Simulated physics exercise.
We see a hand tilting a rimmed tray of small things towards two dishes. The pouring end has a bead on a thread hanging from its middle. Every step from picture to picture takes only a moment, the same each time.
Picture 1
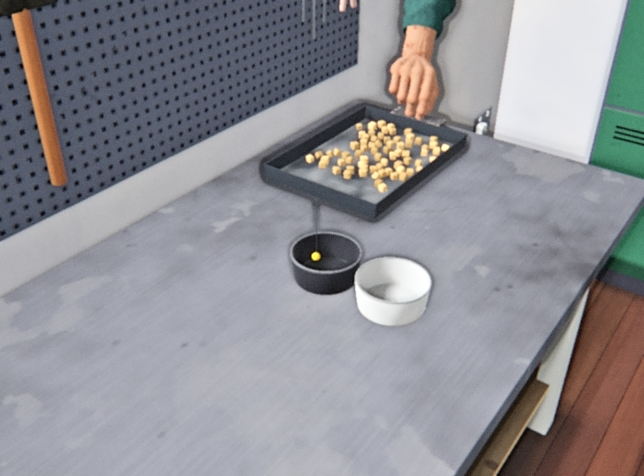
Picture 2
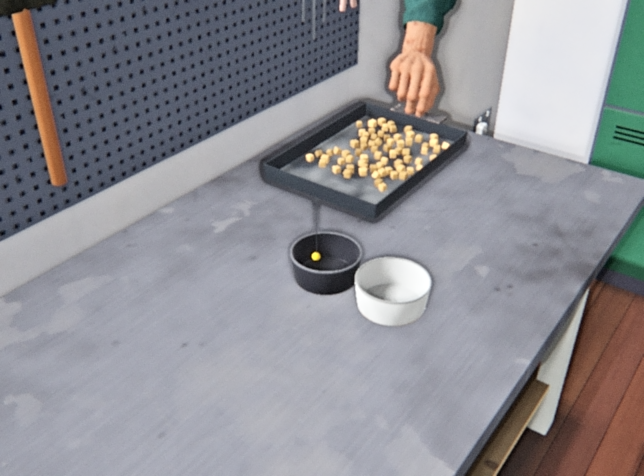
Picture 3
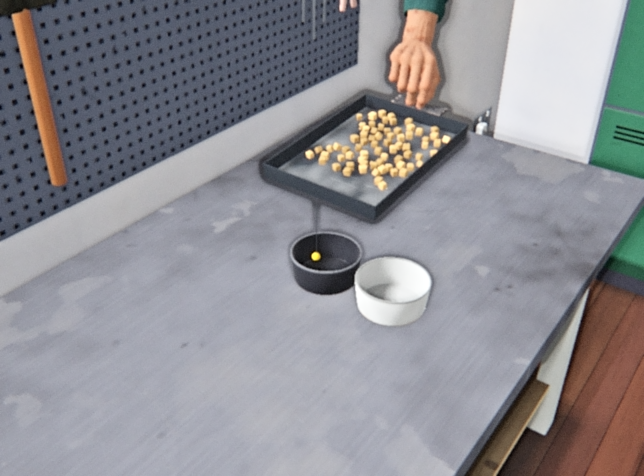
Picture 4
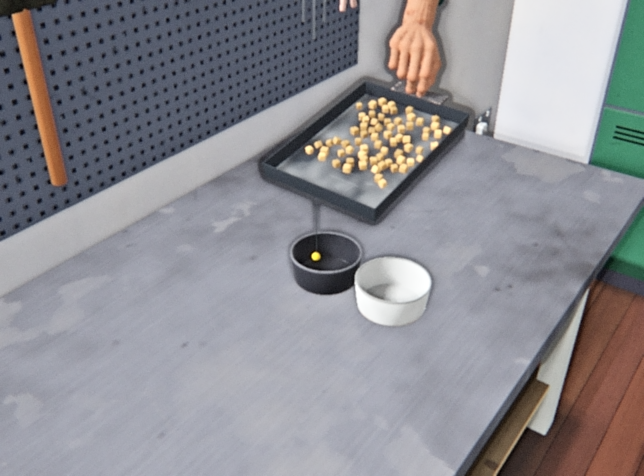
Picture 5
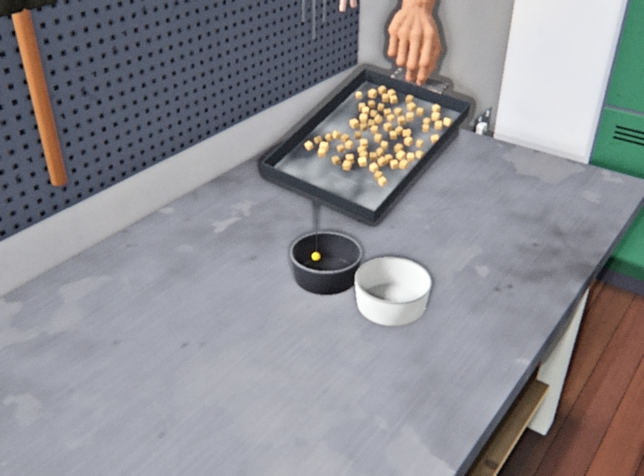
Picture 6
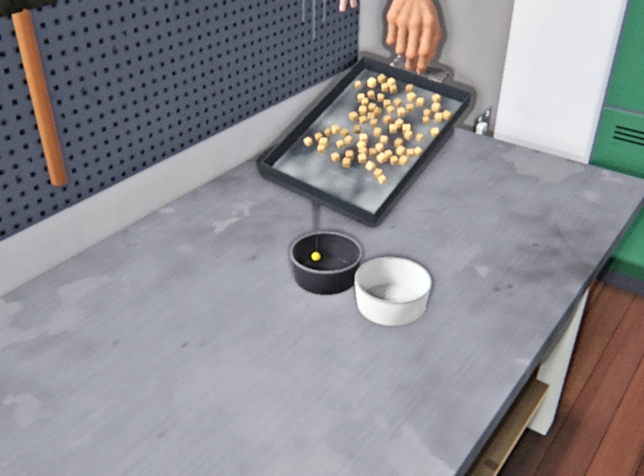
A grey workbench beside a dark pegboard wall, with green cabinets and a wooden floor at the right, is seen from above at an angle by a still camera. A dark rimmed tray of small tan cubes sits behind a black dish and a white dish to its right, a yellow bead hanging near the black one. The hand, at first still, steadily raises the tray's far end, tilting it towards the dishes.
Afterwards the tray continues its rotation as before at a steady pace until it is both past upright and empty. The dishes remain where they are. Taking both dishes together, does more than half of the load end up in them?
The dishes will catch only a minority of the load.
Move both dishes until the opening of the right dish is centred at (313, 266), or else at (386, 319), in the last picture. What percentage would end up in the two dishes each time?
Roughly 10% first, roughly 80% second.
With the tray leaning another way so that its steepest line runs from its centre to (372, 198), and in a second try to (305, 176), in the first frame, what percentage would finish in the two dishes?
Close to 70 percent first and close to 0 percent second.
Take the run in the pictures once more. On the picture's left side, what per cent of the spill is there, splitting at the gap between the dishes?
That would be roughly 80 per cent.
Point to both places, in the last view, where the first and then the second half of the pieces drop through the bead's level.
(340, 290), then (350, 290).
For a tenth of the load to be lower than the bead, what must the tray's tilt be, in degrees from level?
Around 105° of tilt.
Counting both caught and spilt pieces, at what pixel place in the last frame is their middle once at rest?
Close to (322, 337) in the last view.
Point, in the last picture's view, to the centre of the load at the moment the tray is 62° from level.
Around (356, 189).
Soon, tray tipped steeply; all on the tray.
A while on, tray tipped right over; most on the tray; a stray few in the right dish; a small part outside both; a stray few in the air.
Towards the end, tray tipped past a quarter turn; a stray few on the tray; a stray few in the right dish; nearly all outside both.
Finally, tray tipped past a quarter turn; a small part in the right dish; none in the left dish; nearly all outside both.
